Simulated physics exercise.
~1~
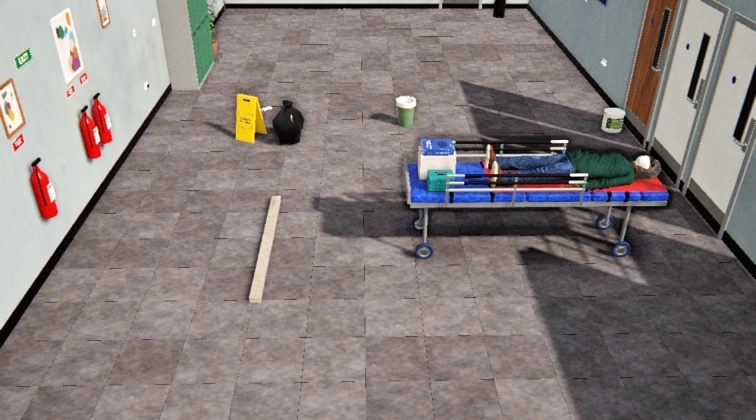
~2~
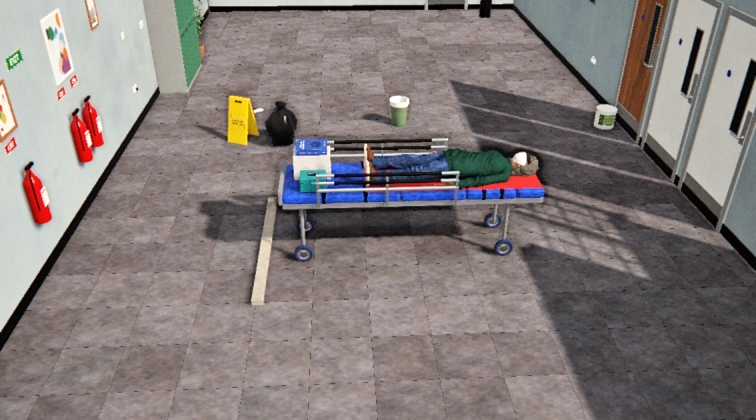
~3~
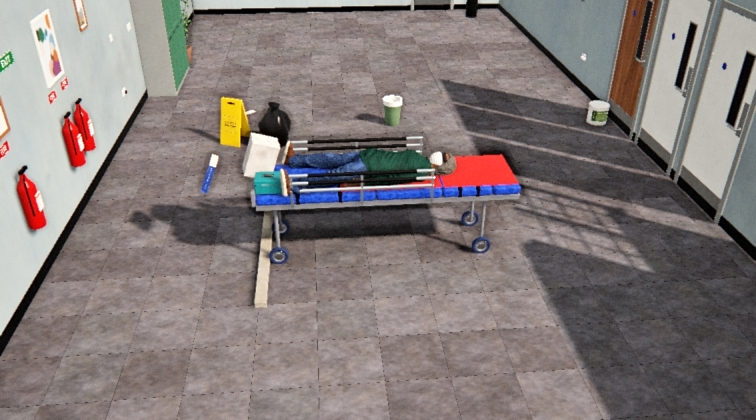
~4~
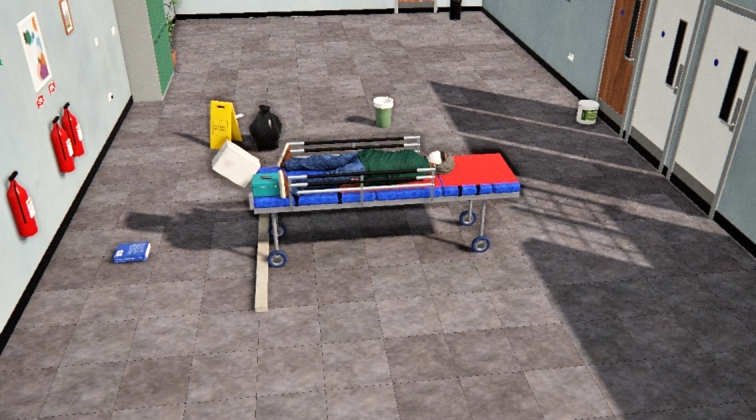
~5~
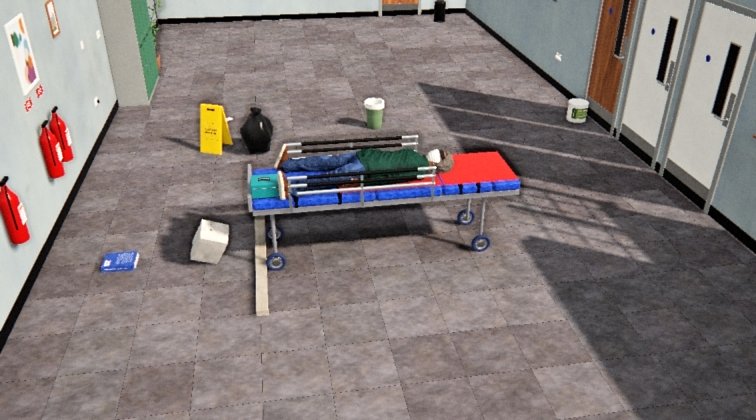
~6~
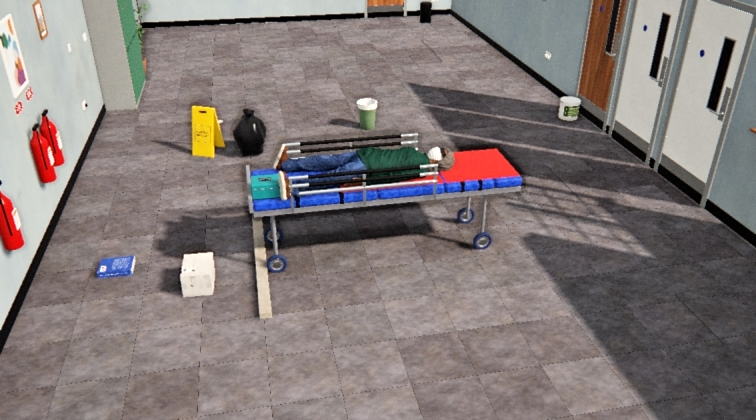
Person lying on a hospital trolley rolling left and stopping at a floor sill, blue folder and white holdall tumbling to the floor.
